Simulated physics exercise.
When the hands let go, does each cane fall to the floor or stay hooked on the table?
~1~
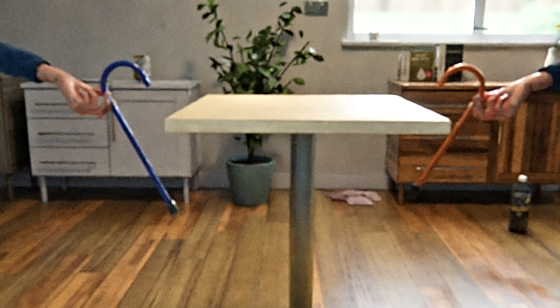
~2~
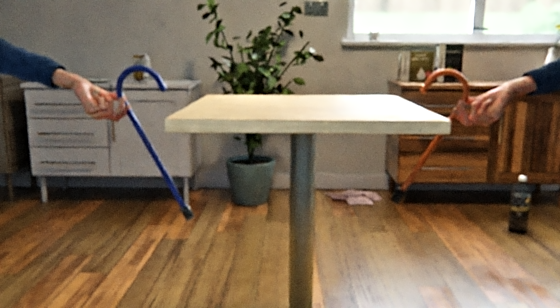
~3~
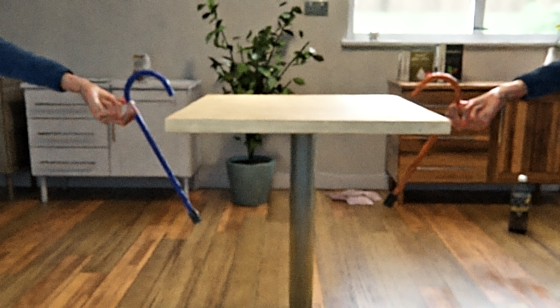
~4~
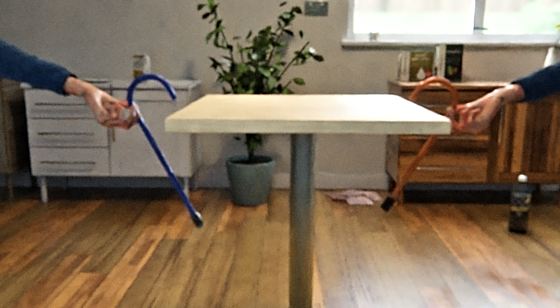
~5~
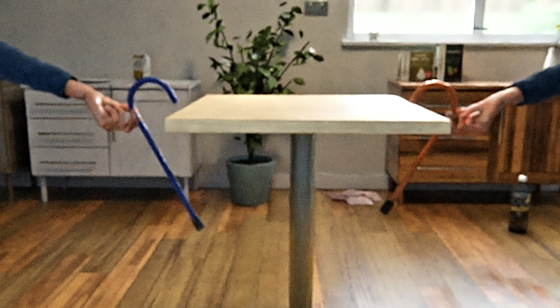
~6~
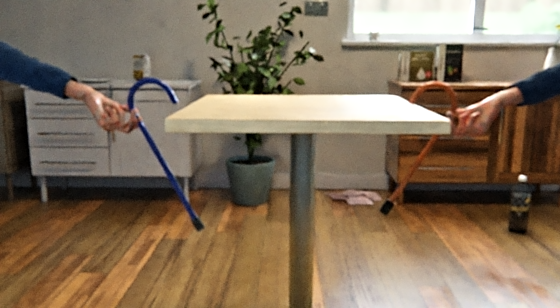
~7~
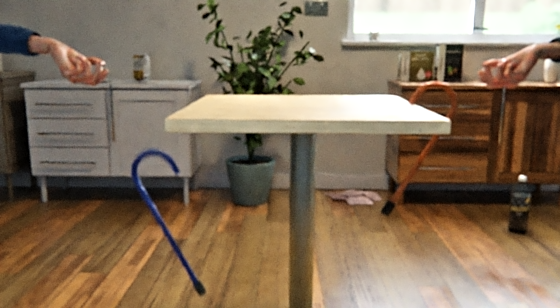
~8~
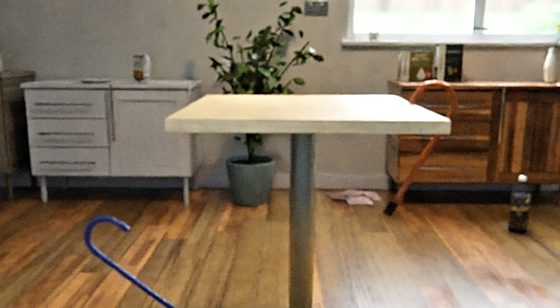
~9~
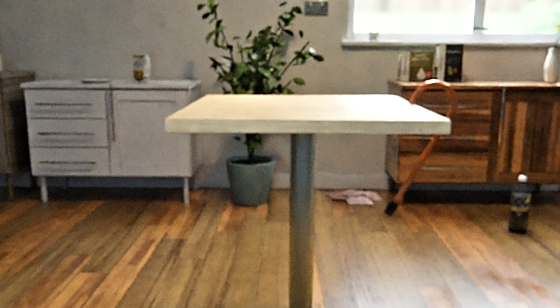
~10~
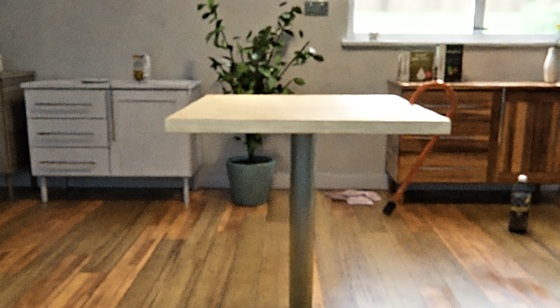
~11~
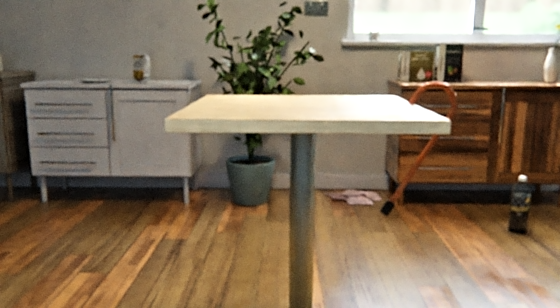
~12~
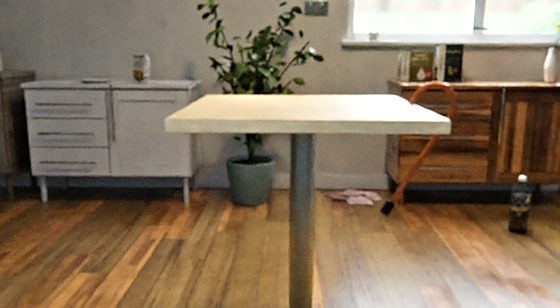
The blue cane falls past the table edge and drops out of view. The orange cane stays hooked on the right edge of the table.
